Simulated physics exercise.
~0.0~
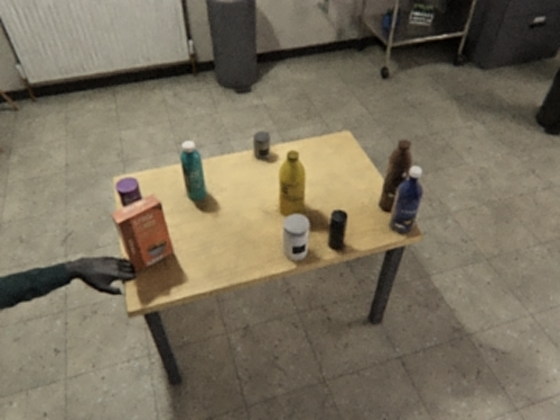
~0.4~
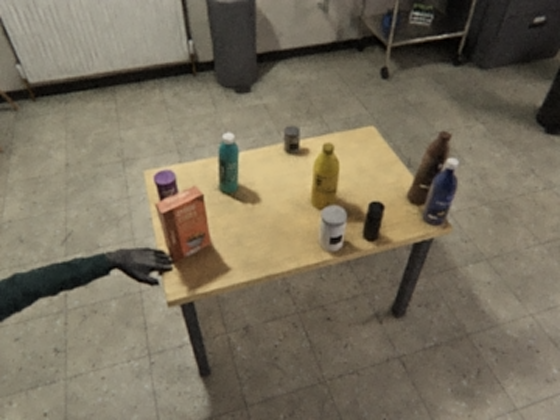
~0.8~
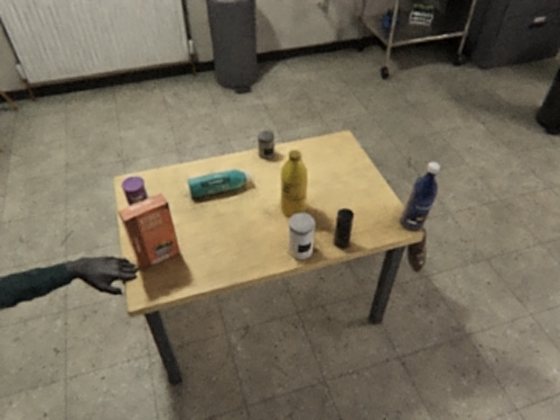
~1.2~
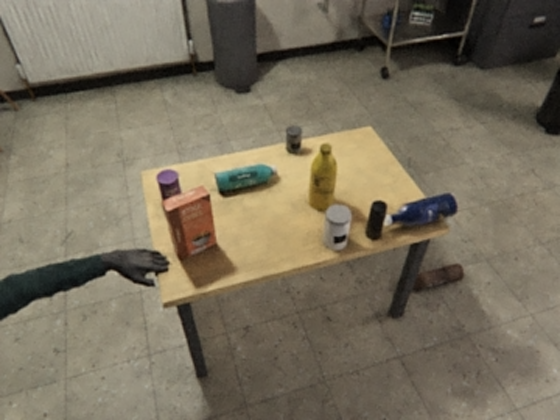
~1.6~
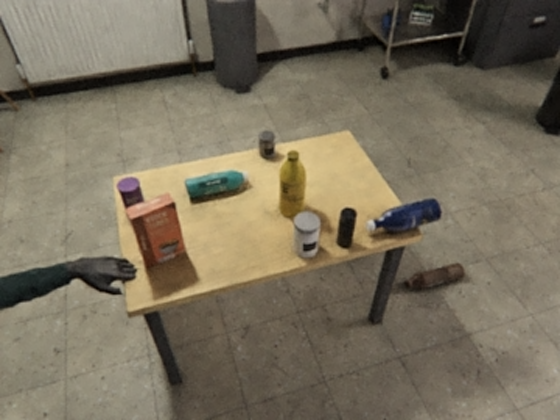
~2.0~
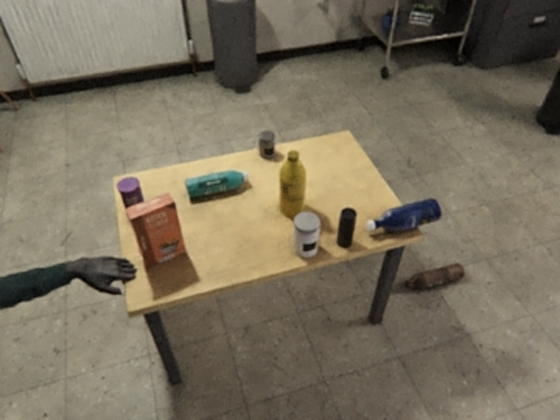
In a room with a tiled grey floor, a light wooden table holds bottles, jars, tins and an orange packet, with a dark gloved hand at its left edge. The table shifts a short way right, carrying everything with it, still upright. As it moves back left, the turquoise bottle topples onto its side and the brown bottle drops off the right edge. The table slides right again, and the blue bottle tips over near the edge. It returns left and stops, with the brown bottle lying on the floor and the orange packet still standing.
